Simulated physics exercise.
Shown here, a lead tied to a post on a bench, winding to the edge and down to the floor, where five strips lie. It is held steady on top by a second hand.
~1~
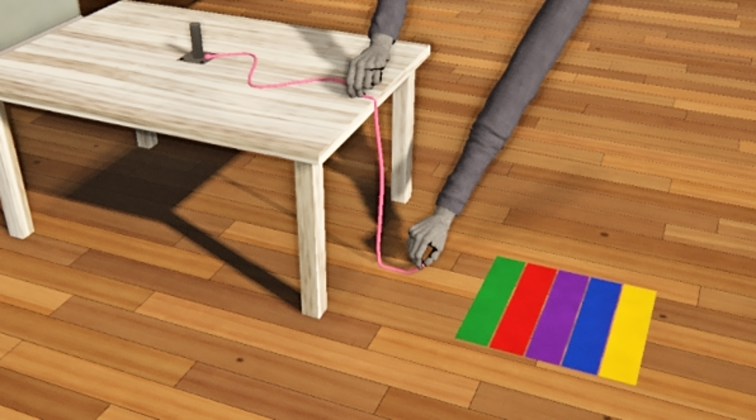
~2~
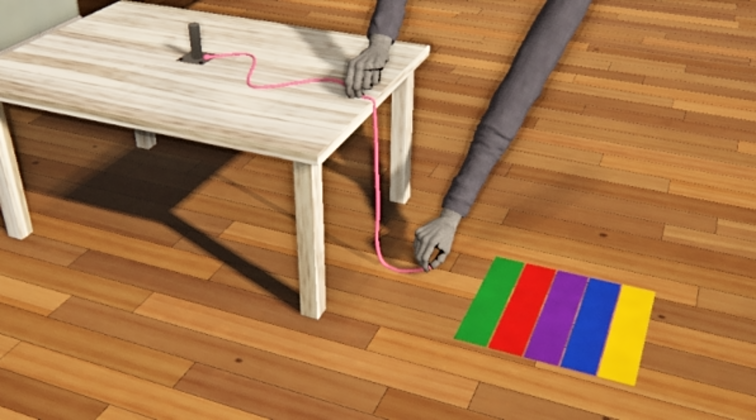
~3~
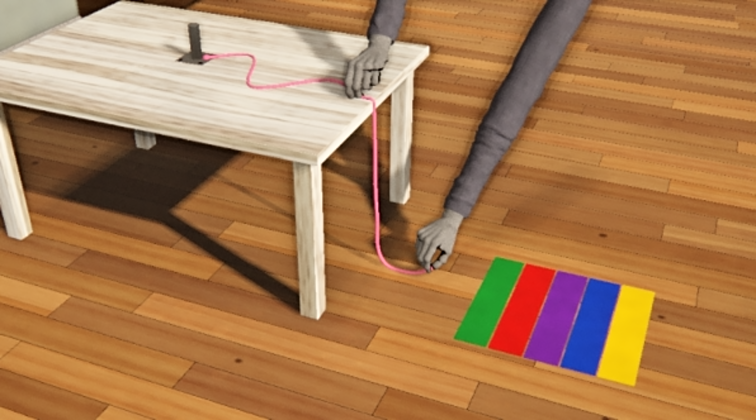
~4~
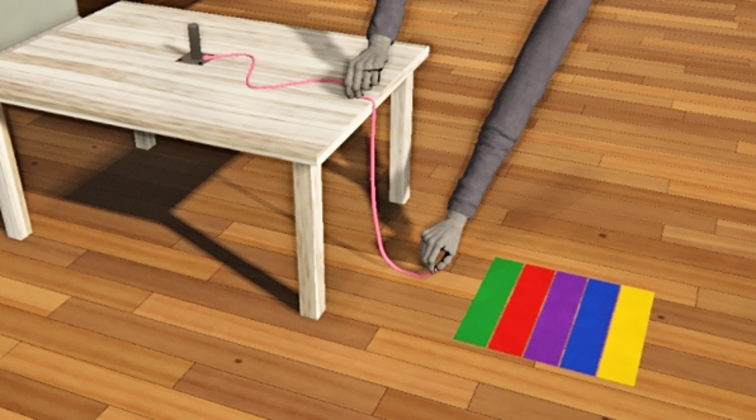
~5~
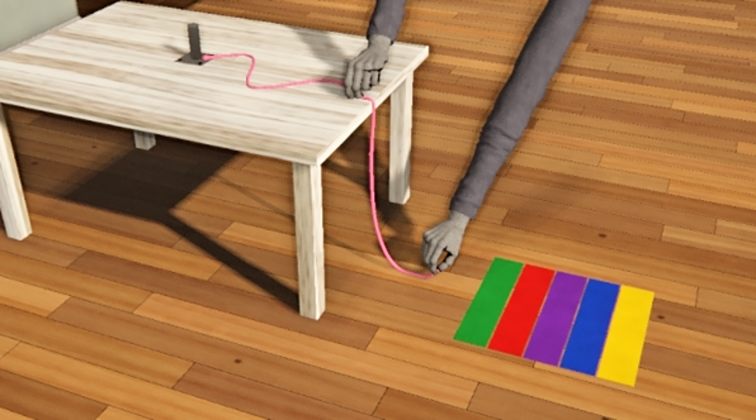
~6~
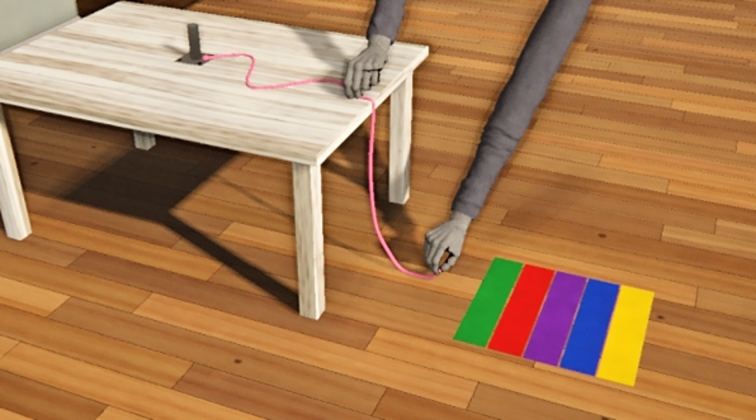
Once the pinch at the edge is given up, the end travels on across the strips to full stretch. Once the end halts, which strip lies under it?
The yellow strip lies under it.
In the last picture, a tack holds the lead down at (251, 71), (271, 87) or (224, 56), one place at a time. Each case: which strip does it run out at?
First try blue, second purple, third yellow.
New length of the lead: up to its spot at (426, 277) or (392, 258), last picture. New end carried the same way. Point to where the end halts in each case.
The pixels are close to (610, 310) for the first and (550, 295) for the second.
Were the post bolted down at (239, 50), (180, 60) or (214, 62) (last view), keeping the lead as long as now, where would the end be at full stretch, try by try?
The places are (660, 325), (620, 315) and (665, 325).
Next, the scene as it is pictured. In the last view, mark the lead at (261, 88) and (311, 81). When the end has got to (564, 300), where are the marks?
First mark (322, 87), second mark (367, 97).
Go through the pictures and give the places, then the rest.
End (423, 265); green (479, 325); red (513, 334); purple (548, 343); blue (585, 352); yellow (621, 362), in the first frame.
End (430, 267); lead through (242, 54) (249, 80) (316, 81) (373, 103) (377, 180) (377, 245), in the second frame.
End (431, 268), in the third frame.
End (435, 270); lead through (242, 55) (248, 81) (316, 81) (372, 104) (372, 180) (381, 247), in the fourth frame.
End (437, 270), in the fifth frame.
End (439, 271); lead through (241, 55) (248, 81) (315, 81) (372, 104) (371, 180) (385, 247), in the sixth frame.
Soon after, end near (564, 300); over purple.
After that, end near (608, 311); over blue.
At the stop, end near (635, 317); over yellow. The yellow one.
